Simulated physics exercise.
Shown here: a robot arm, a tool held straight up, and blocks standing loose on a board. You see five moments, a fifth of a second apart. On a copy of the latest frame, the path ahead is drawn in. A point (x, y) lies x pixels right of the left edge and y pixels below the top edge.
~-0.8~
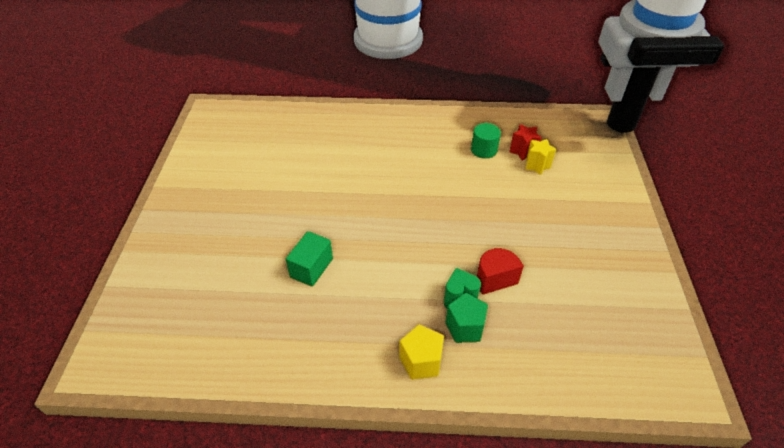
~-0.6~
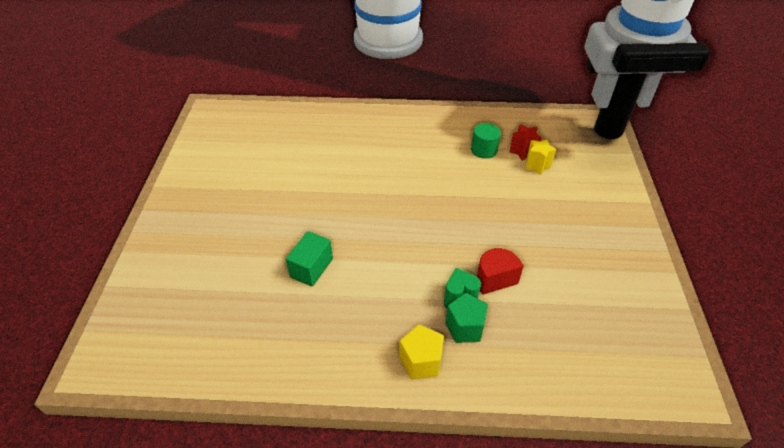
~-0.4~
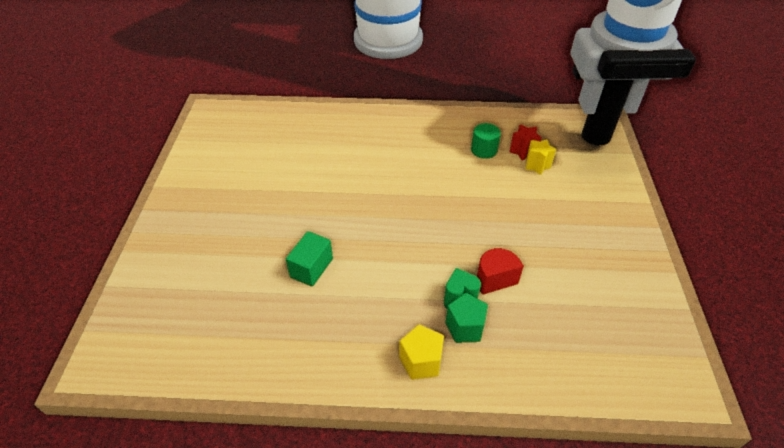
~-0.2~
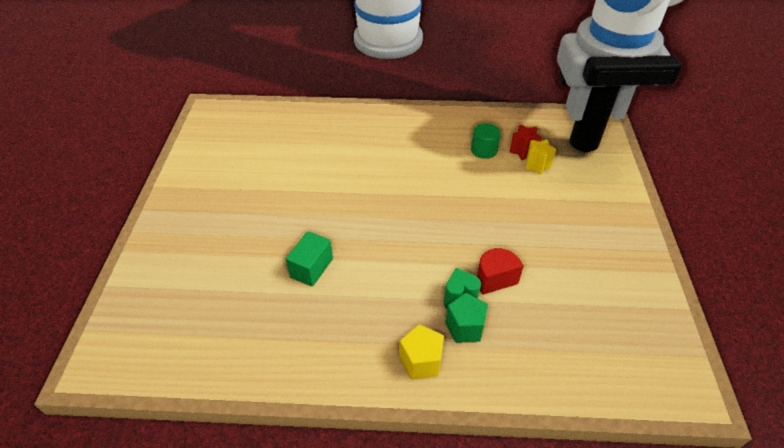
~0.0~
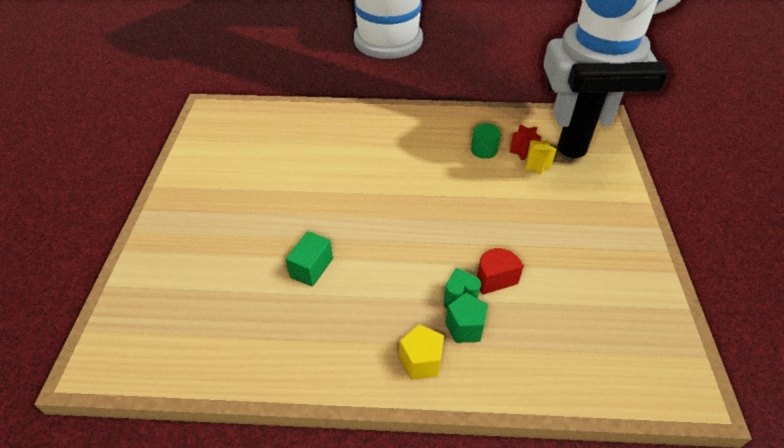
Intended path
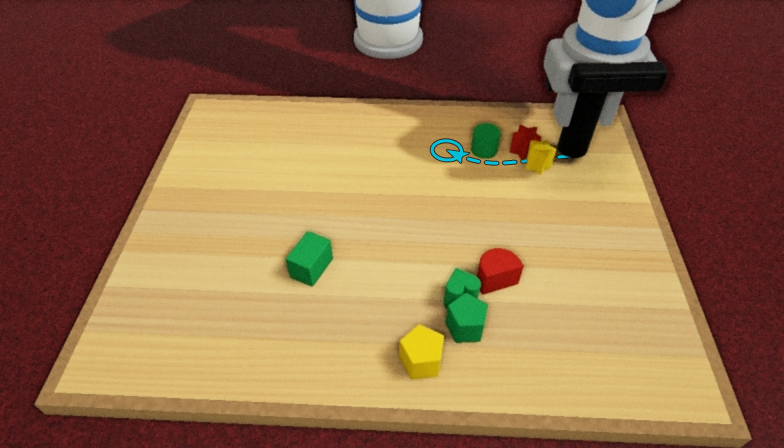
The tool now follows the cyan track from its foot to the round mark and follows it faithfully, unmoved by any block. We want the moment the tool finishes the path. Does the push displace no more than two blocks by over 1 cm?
Answer: No.
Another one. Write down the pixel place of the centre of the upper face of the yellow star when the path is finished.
The yellow star ends near (500, 161).
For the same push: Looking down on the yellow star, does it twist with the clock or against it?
Direction: Anticlockwise.
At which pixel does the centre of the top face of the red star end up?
Final place: (502, 127).
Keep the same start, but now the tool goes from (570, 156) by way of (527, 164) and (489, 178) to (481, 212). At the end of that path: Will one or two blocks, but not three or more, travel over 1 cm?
Yes, that is how it ends up.
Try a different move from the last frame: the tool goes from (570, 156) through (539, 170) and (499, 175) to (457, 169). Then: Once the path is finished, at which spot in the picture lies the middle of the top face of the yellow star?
Its top centre lands on (440, 161).
Path on the board, from (570, 156) over (529, 161) and (486, 163) to (447, 150).
The first path, step by step. One third of the way, tool at (530, 153); red star at (513, 129), turned 50° clockwise; yellow star at (518, 153), turned 25° anticlockwise.
Two thirds of the way, tool at (487, 156); green round block at (474, 126); red star at (502, 127), turned 100° clockwise; yellow star at (500, 161), turned 70° anticlockwise.
At the end, tool at (447, 143); green round block at (459, 115); red star at (502, 127), turned 100° clockwise; yellow star at (500, 161), turned 70° anticlockwise.
